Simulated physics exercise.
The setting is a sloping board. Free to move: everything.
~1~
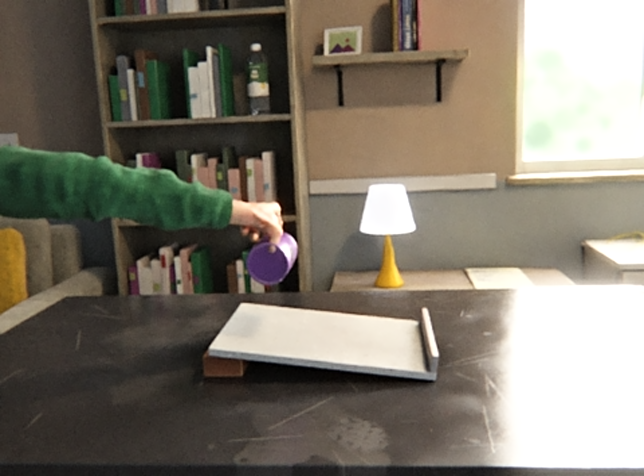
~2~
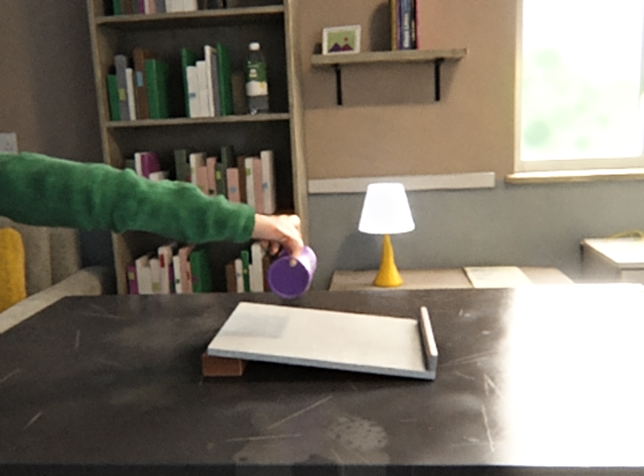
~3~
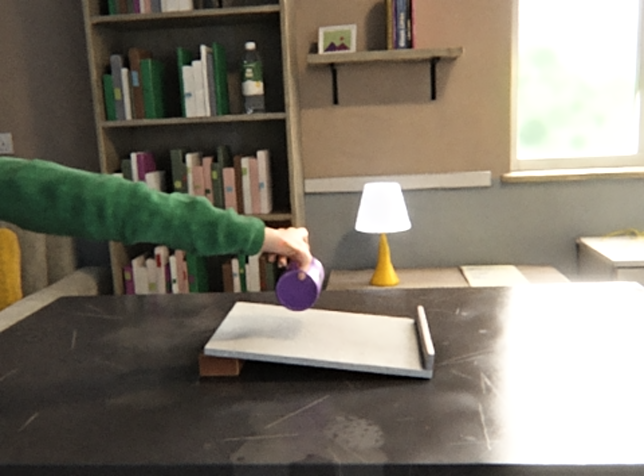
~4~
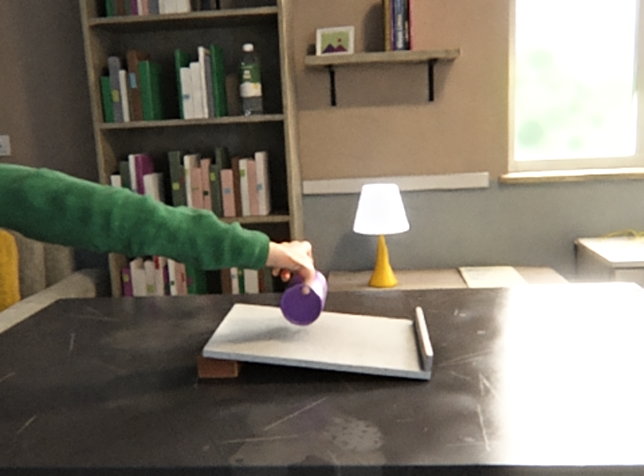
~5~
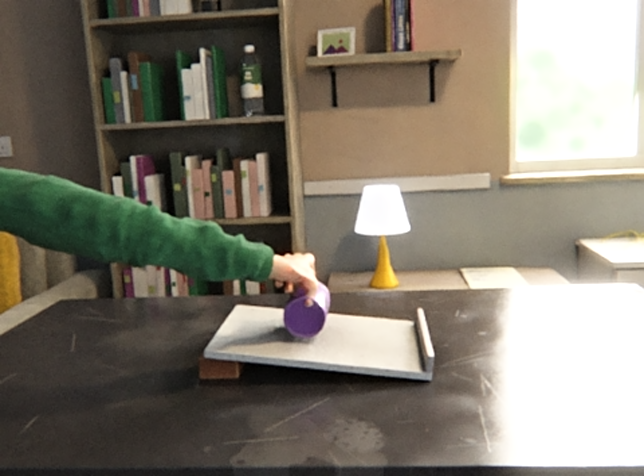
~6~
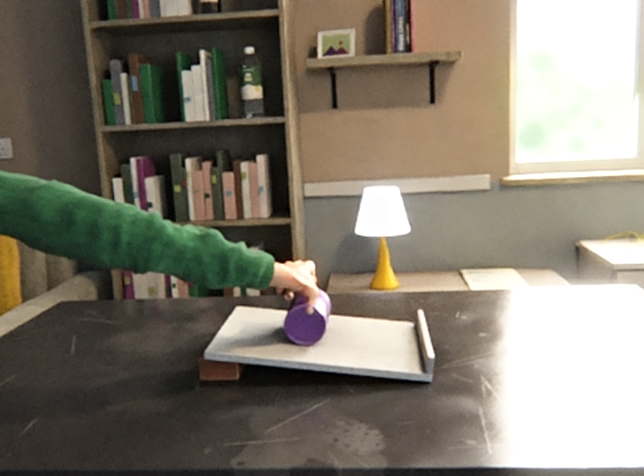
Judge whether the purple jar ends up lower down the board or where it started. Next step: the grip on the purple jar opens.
My guess: It loses its position.
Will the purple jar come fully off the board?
Once it settles, it is resting on top.
Then, 0.40 s later than the last frame, purple jar moved a little near (325, 317).
Then, 0.60 s later than the last frame, purple jar moved about its own width near (353, 320).
Then, 0.70 s later than the last frame, purple jar moved about its own width near (373, 321).
Then, 0.90 s later than the last frame, purple jar moved well along near (401, 324).
When it is over, moved from the start, purple jar. End places, in pixels of the last picture, purple jar near (403, 324). The purple jar slides or rolls down.
